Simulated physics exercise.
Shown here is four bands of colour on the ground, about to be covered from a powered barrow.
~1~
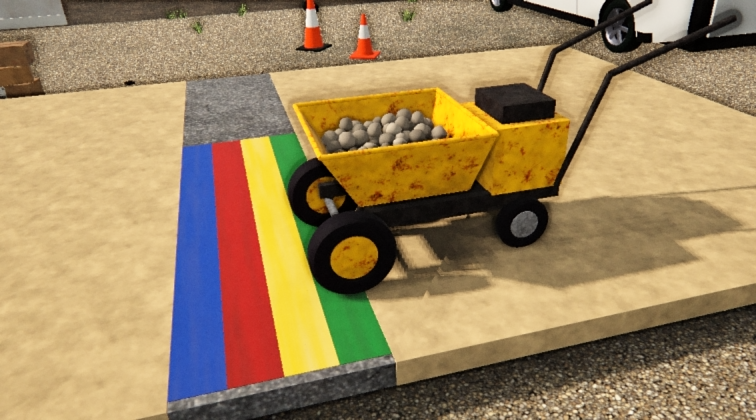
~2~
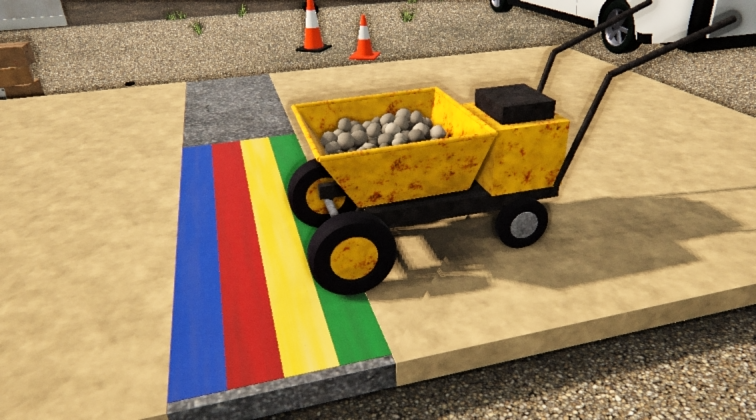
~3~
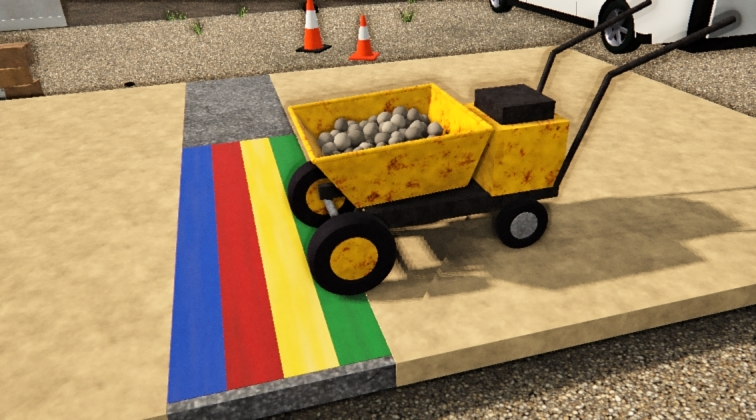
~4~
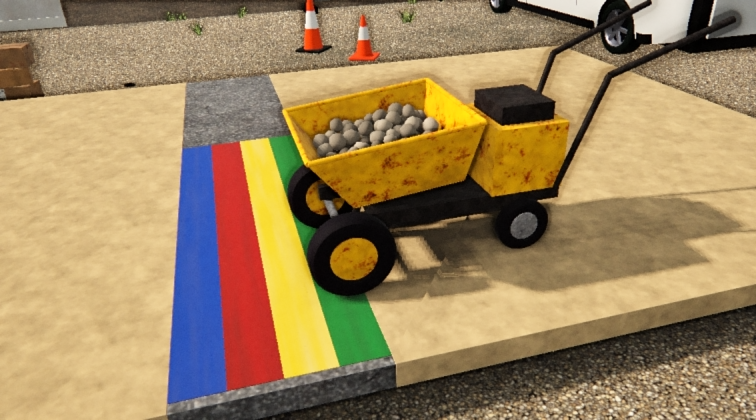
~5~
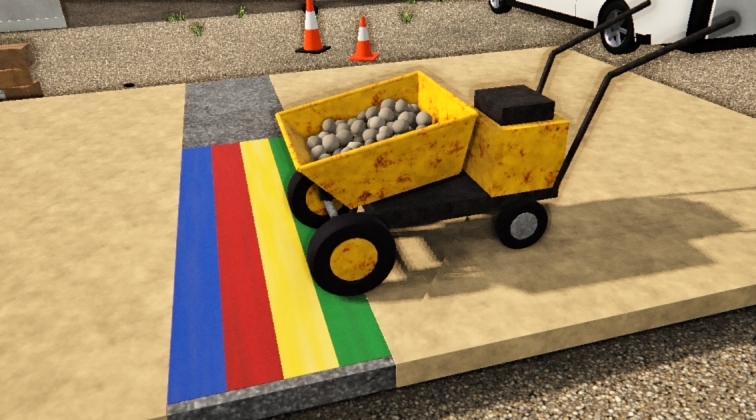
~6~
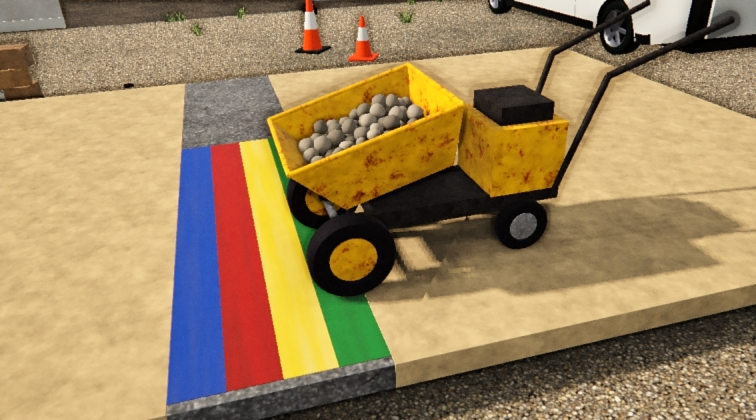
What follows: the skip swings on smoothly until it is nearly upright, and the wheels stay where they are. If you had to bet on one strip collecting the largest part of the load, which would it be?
I would bet on the blue strip.
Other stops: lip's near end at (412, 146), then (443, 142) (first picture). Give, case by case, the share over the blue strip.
In turn 20 and 10 in a hundred.
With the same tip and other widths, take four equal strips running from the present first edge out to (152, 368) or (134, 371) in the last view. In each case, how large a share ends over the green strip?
In order, 0 % and 0 %.
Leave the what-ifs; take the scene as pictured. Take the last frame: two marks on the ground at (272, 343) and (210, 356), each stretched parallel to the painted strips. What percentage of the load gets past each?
About 100 % and 70 %.
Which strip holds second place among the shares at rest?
Behind the top strip comes that red strip.
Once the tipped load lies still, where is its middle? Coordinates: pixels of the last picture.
(188, 275).
Soon, skip tipped steeply; all in the skip.
A while on, skip tipped right over; nearly all in the skip; a stray few over the red strip; a small part over the blue strip.
Towards the end, skip tipped right over; about a quarter in the skip; a small part over the red strip; about a third over the blue strip; about a quarter off the paint.
Finally, skip tipped right over; none over the green strip; none over the yellow strip; about a quarter over the red strip; about half over the blue strip; about a third off the paint.
